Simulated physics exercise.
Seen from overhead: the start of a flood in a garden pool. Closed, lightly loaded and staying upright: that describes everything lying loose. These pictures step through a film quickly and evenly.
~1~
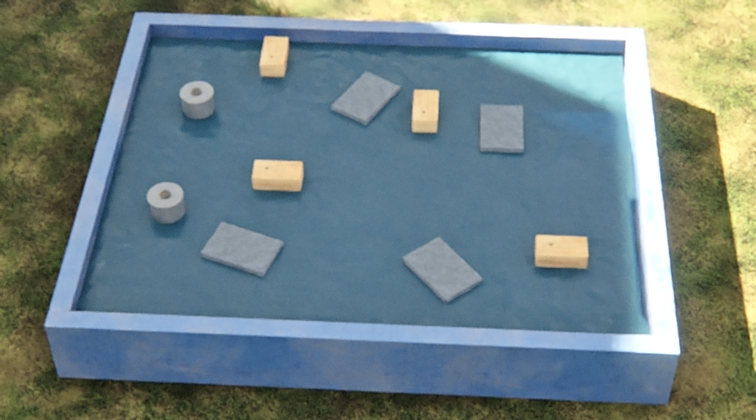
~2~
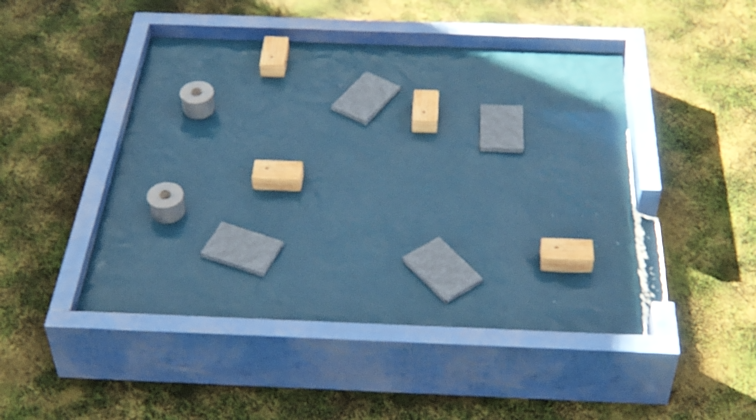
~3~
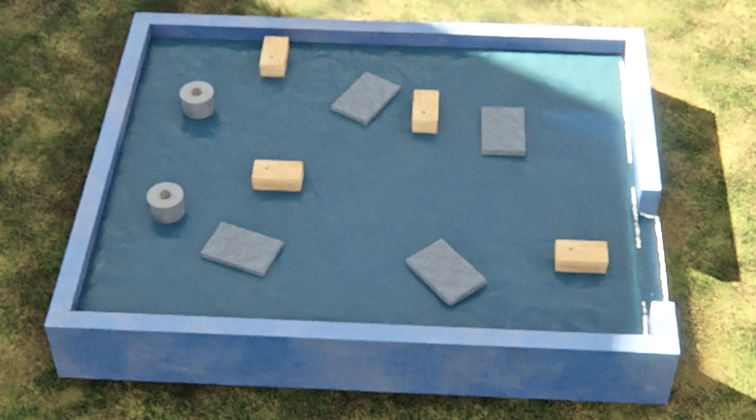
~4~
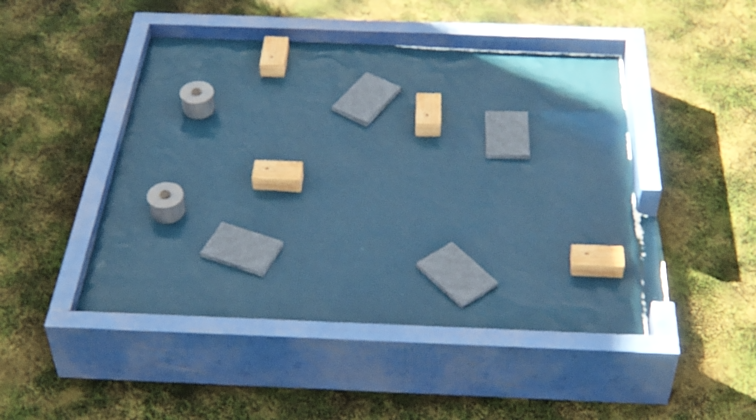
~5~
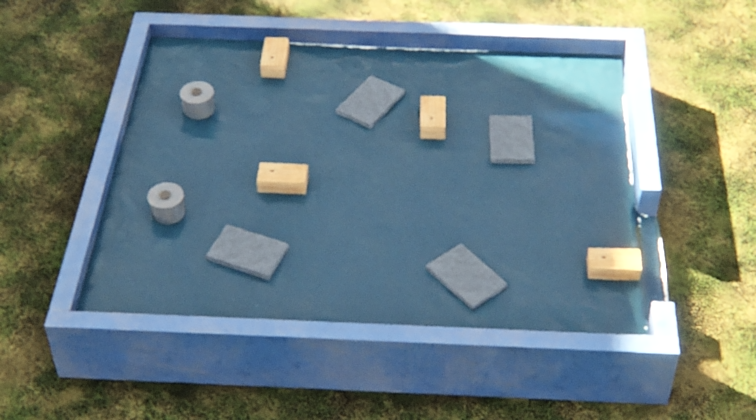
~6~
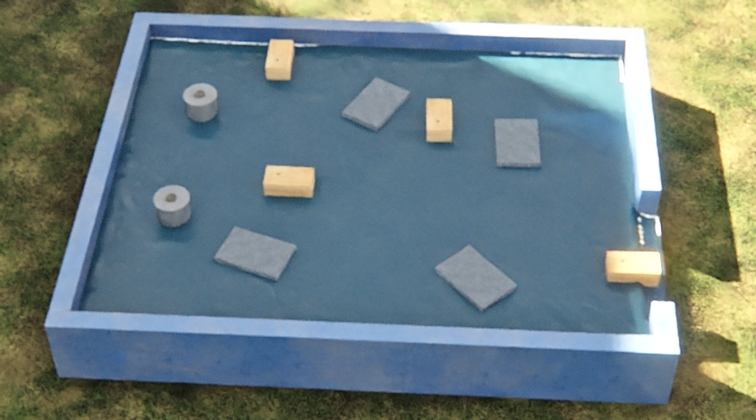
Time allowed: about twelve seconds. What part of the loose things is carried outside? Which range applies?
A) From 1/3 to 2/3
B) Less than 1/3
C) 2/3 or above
Answer: B.
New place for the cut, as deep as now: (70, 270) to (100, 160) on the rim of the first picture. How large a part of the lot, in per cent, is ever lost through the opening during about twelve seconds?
About 30 %.
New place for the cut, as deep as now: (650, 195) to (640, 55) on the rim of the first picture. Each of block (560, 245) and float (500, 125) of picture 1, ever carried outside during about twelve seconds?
As listed: Escaped, escaped.
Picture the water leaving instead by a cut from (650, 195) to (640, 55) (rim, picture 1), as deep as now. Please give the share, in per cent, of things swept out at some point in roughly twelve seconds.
By my count it's 20 percent.
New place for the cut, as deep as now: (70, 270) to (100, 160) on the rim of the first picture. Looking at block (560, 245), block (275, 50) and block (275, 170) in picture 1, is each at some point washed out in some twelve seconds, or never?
The first never exits, the second never exits, the third exits.
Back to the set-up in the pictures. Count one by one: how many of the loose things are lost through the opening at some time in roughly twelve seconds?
I count 3 of them.
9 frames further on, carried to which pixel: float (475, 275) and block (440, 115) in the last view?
Approximately (545, 288) for one, (466, 129) for the other.
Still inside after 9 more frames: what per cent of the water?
It comes out at 86 parts in a hundred.
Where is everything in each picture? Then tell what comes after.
In the first frame, a block at (562, 246) floats; a float at (442, 268), afloat; 0 of 10 have shifted.
In the second frame, a block at (568, 249) floats, close to its start; a float at (442, 268) floats; 0 of 10 have shifted.
In the third frame, a block at (582, 251), afloat, close to its start; a float at (446, 270) floats; 1 of 10 have shifted.
In the fourth frame, a block at (598, 256) floats, close to its start; a float at (457, 273), afloat, close to its start; 3 of 10 have shifted.
In the fifth frame, a block at (615, 259), afloat, a stride from its start; a float at (467, 275) floats, close to its start; 4 of 10 have shifted.
In the sixth frame, a block at (634, 263) floats, a stride from its start; a float at (476, 276), afloat, close to its start; 7 of 10 have shifted.
A moment on, 1 of 10 are out; 9 afloat.
Next, 1 of 10 are out; 9 afloat.
Later, 1 of 10 are out; 9 afloat.
In the end, 3 of 10 are out; 7 afloat.
